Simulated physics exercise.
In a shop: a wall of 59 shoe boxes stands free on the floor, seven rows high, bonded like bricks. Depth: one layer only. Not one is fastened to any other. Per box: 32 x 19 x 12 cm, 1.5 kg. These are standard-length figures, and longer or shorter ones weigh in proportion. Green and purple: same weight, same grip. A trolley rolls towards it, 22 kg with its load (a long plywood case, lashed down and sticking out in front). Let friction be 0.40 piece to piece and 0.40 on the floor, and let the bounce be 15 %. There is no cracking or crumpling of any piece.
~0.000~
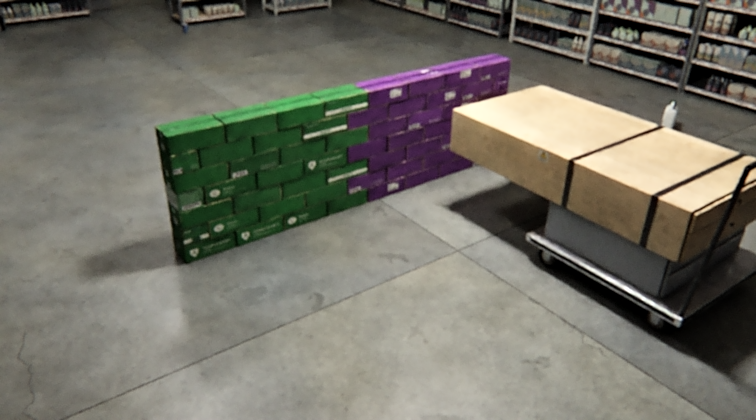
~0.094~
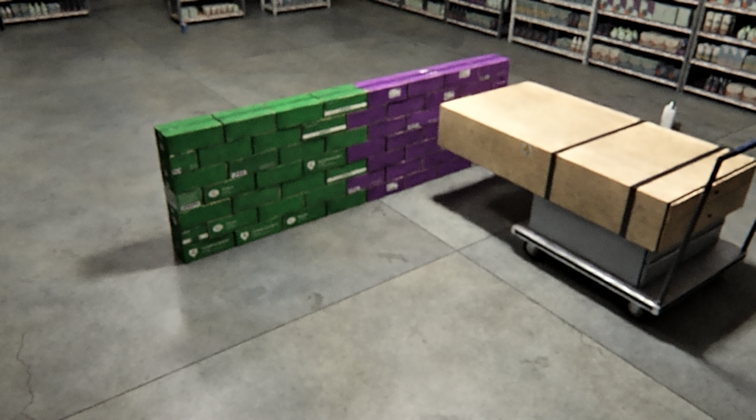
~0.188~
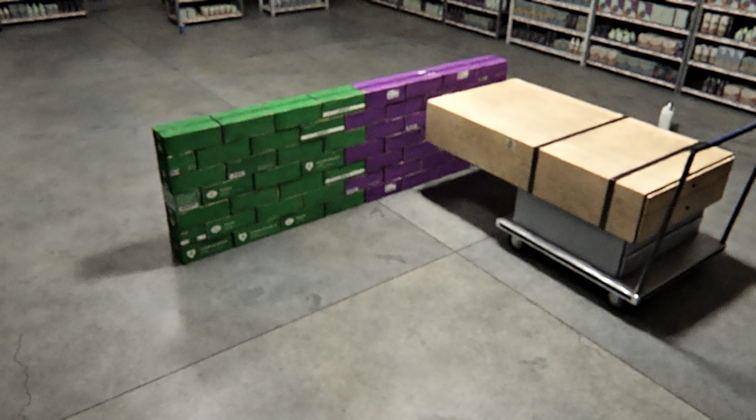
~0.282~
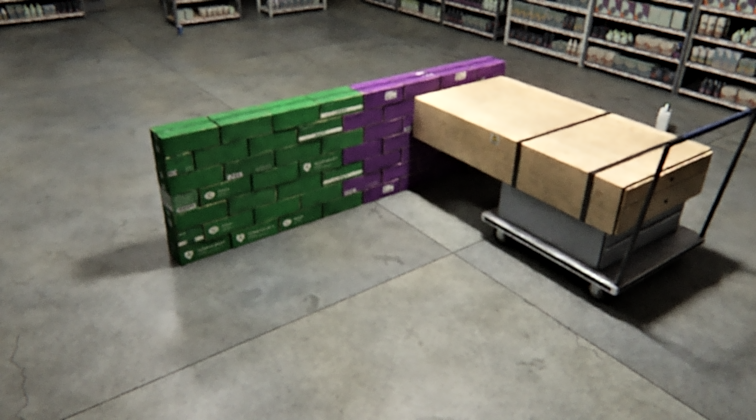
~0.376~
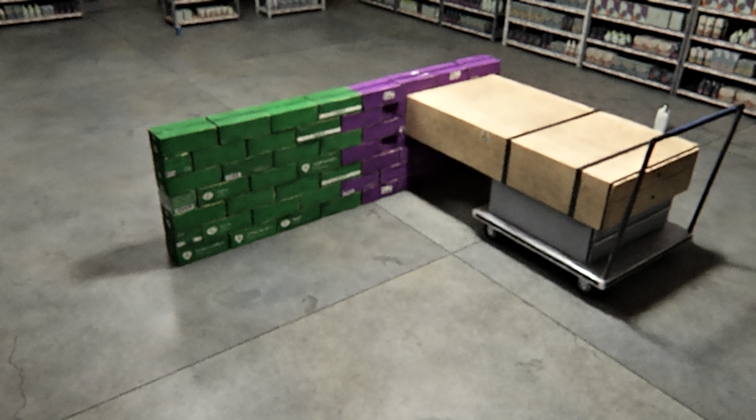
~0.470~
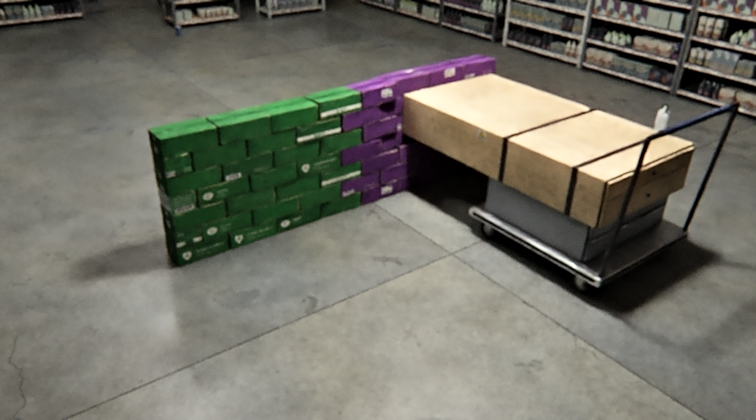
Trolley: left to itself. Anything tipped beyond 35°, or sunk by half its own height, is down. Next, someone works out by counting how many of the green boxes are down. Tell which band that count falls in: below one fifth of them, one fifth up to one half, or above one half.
The count falls below one fifth.
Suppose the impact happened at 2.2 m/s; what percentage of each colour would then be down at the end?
Then purple 60, green 0 per cent.
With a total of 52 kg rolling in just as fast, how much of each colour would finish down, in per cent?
Share down - purple: 70; green: 0 (per cent).
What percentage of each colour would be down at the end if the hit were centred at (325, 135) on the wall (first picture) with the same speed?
Down at the end: Purple 0 percent, green 0 percent.
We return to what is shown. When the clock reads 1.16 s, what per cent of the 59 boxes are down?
It's 0 percent at that point.
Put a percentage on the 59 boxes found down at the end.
Around 40 %.
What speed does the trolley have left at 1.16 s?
Speed: Near 0.1 m/s.
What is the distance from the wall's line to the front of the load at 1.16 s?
Some 15 centimetres.
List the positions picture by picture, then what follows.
In the first picture (we follow the side turned to the camera; the camera pans a little), load (458, 125) 37 cm short of the wall; top green box (302, 116); top purple box (389, 96); no piece has moved.
The second picture shows load (445, 119) 26 cm short of the wall; top green box (301, 116).
The third picture shows load (432, 115) 14 cm short of the wall; top green box (299, 117).
The fourth picture shows load (419, 112) 34 mm short of the wall; top green box (297, 118).
The fifth picture shows load (411, 109) 35 mm into the wall's line; top green box (295, 119); 14 stirred so far.
The sixth picture shows load (409, 108) 7 cm into the wall's line; top green box (295, 119); top purple box (381, 96) tipped 3°; steepest lean 4°, the box at (480, 69); 24 stirred so far.
Around 1.16 s, load 15 cm past the wall's line, still rolling; none of the 28 green boxes down (1 of 59 in all colours); top green box unmoved; top purple box tipped 24°.
Around 1.54 s, load 16 cm past the wall's line, stopped; 1 of the 28 green boxes down (24 of 59 in all colours); top green box unmoved; top purple box tipped 70°, 51 cm lower.
Finally (3.0 s), load 16 cm past the wall's line, stopped; 1 of the 28 green boxes down (24 of 59 in all colours); top green box unmoved; top purple box upside down. That is 4 per cent. Seen by the last camera, middles, top green box near (287, 114), top purple box near (227, 150).
